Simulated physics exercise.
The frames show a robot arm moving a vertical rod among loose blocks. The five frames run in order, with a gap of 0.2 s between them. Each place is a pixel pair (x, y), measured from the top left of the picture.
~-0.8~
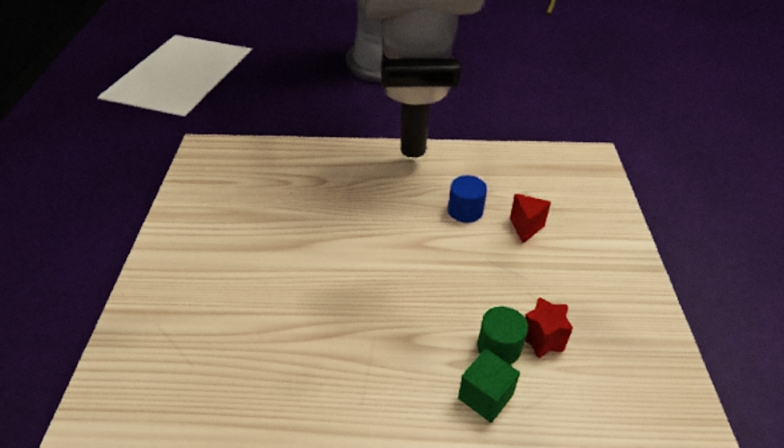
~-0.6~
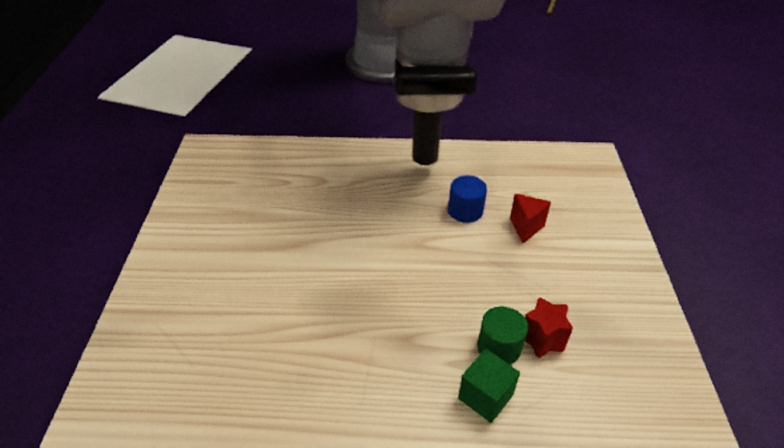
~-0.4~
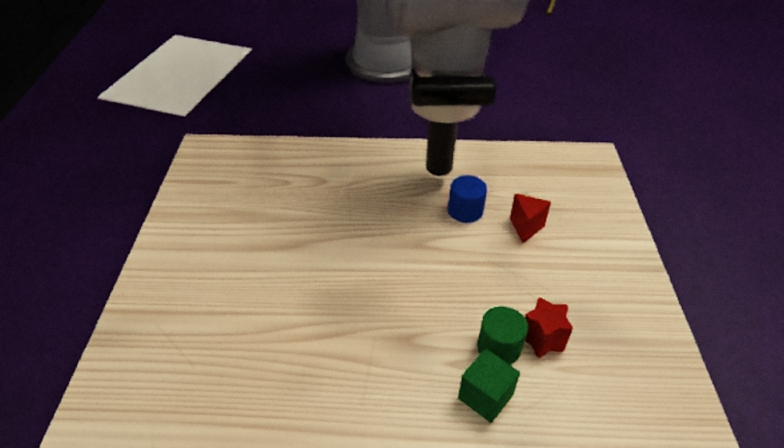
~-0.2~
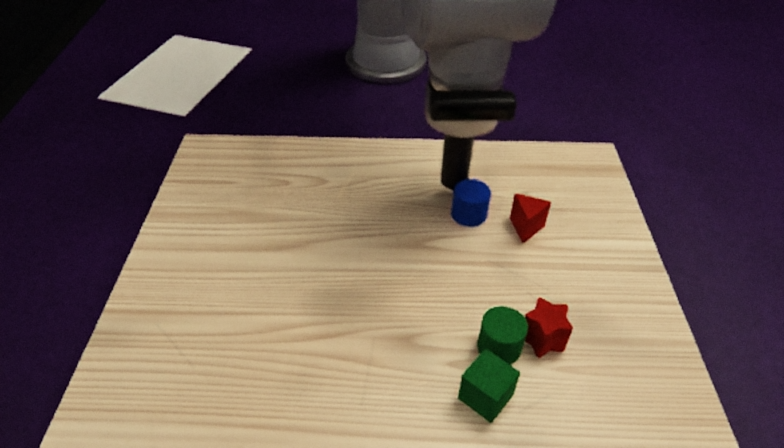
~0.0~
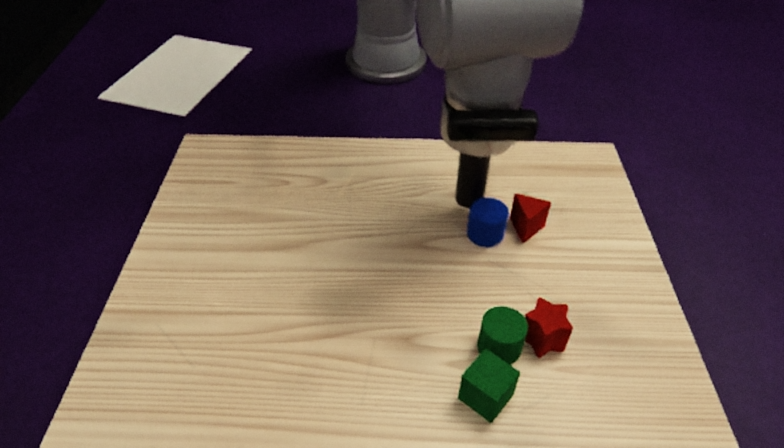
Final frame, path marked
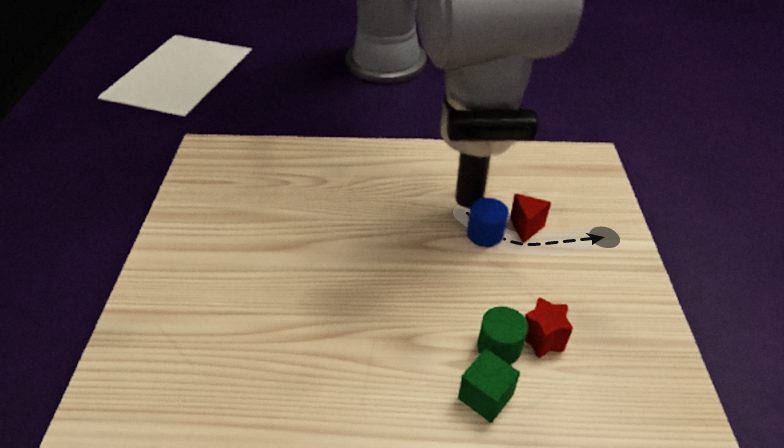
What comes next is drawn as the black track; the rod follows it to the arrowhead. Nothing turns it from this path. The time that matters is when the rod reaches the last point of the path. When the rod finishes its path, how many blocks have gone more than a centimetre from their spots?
Two blocks move.
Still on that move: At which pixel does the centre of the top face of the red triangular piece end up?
When the path ends, it will be at (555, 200).
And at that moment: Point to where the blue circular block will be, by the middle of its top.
So, by the moment the path ends, you'll find the top centre of the blue circular block at (528, 245).
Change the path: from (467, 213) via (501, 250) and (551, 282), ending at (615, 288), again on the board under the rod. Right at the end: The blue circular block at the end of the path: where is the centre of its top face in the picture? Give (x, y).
My best guess is (574, 290).
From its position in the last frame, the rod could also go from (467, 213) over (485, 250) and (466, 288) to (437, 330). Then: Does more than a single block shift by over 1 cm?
Going by the path, no.
Path on the board, from (467, 213) by way of (505, 239) and (556, 242) to (605, 237).
What follows on the original path. One third of the way, rod (509, 227); blue circular block (522, 241).
Two thirds of the way, rod (561, 229); blue circular block (528, 245); red triangular piece (555, 200), turned 90° anticlockwise.
At the end, rod (610, 224); blue circular block (528, 245); red triangular piece (555, 200), turned 90° anticlockwise.
